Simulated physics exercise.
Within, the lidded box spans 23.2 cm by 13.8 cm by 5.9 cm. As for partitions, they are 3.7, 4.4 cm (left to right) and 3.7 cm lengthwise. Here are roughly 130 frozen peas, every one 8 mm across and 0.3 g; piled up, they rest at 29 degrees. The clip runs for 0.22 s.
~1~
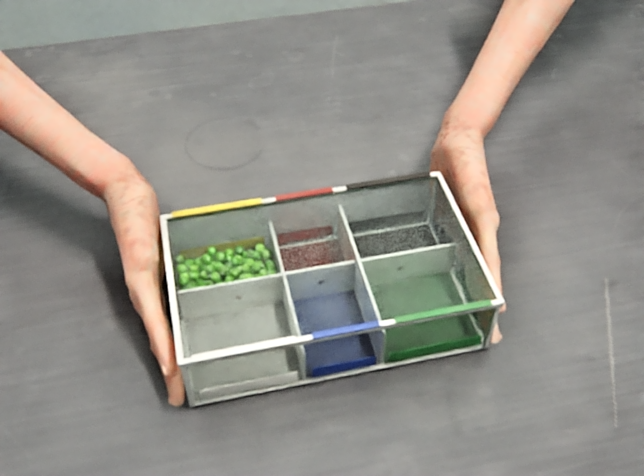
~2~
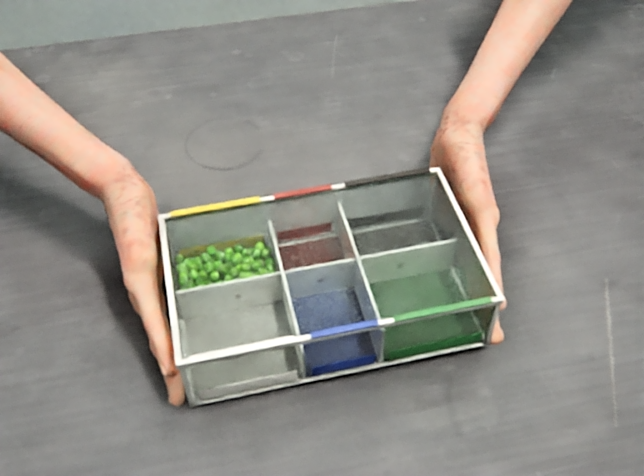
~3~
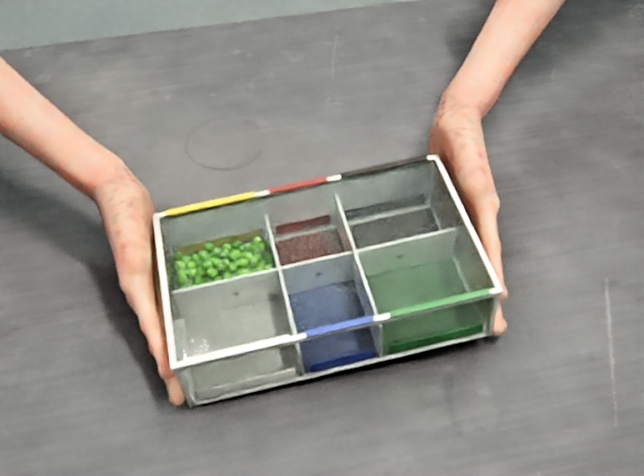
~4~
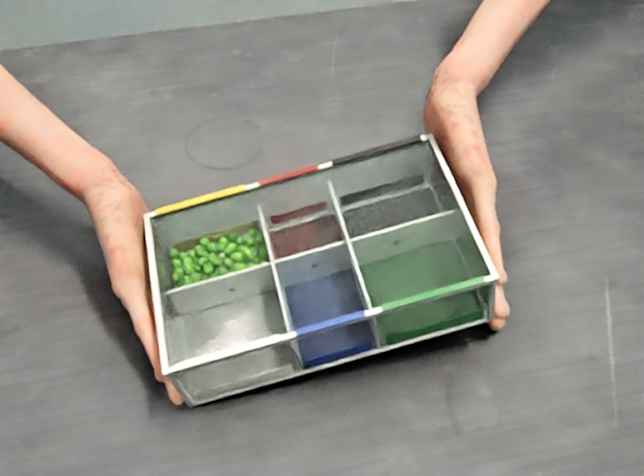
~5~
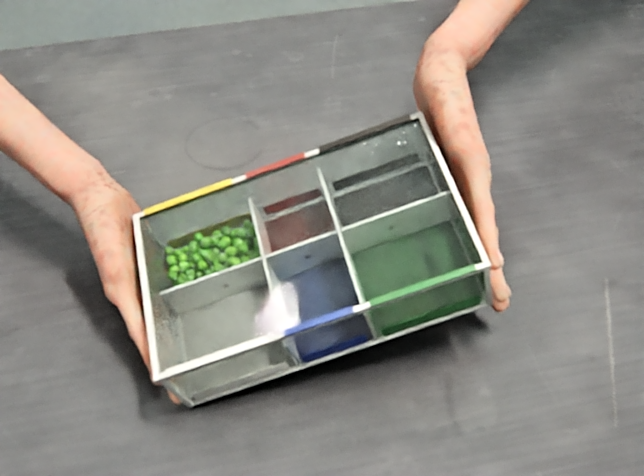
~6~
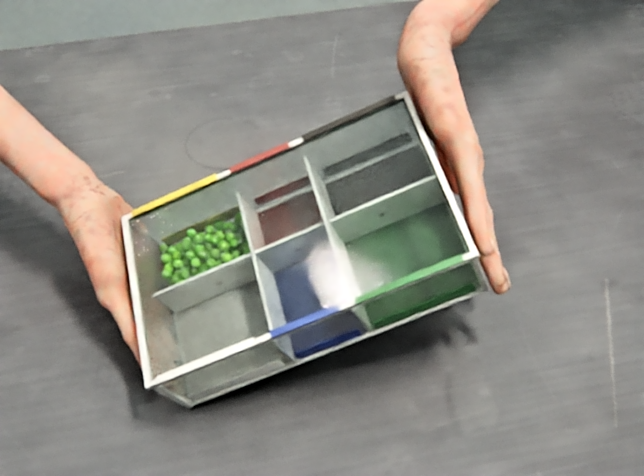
At first, two hands hold a clear, divided box nearly level on a gray surface, with green peas gathered in its back left compartment, marked yellow. The hands then tilt the box steadily, raising its right side and back while the front left corner stays lowest, and the peas remain in the yellow-marked compartment.
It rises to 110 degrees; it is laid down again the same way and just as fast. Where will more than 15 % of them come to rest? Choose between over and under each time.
Red compartment: Under. Blue compartment: Under. Green compartment: Under. Yellow compartment: Over. White compartment: Over. Black compartment: Under.
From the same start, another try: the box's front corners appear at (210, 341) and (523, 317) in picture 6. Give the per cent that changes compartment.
Then roughly 90 per cent.
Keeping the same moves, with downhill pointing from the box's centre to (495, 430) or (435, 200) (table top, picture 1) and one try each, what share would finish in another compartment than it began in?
The share comes to roughly 90 in a hundred, then roughly 55 in a hundred.
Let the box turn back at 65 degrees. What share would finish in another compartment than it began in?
Roughly 5 %.
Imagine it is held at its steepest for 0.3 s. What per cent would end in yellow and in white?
Yellow keeps 75% and white keeps 25%.
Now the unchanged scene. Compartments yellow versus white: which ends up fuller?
More ends up in the yellow one.
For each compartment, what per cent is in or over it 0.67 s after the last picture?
Red 0; blue 0; green 0; yellow 85; white 15; black 0.
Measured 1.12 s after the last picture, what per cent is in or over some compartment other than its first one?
Approx. 30 in a hundred.
Then, 0.67 s after the last picture, tilt 109 degrees; yellow 85 %, white 15 %.
Then, 1.12 s after the last picture, tilt 46 degrees; yellow 70 %, white 30 %.
Then, 1.64 s after the last picture, tilt 0 degrees; yellow 70 %, white 30 %.
In the end, red 0 %, blue 0 %, green 0 %, yellow 70 %, white 30 %, black 0 %.
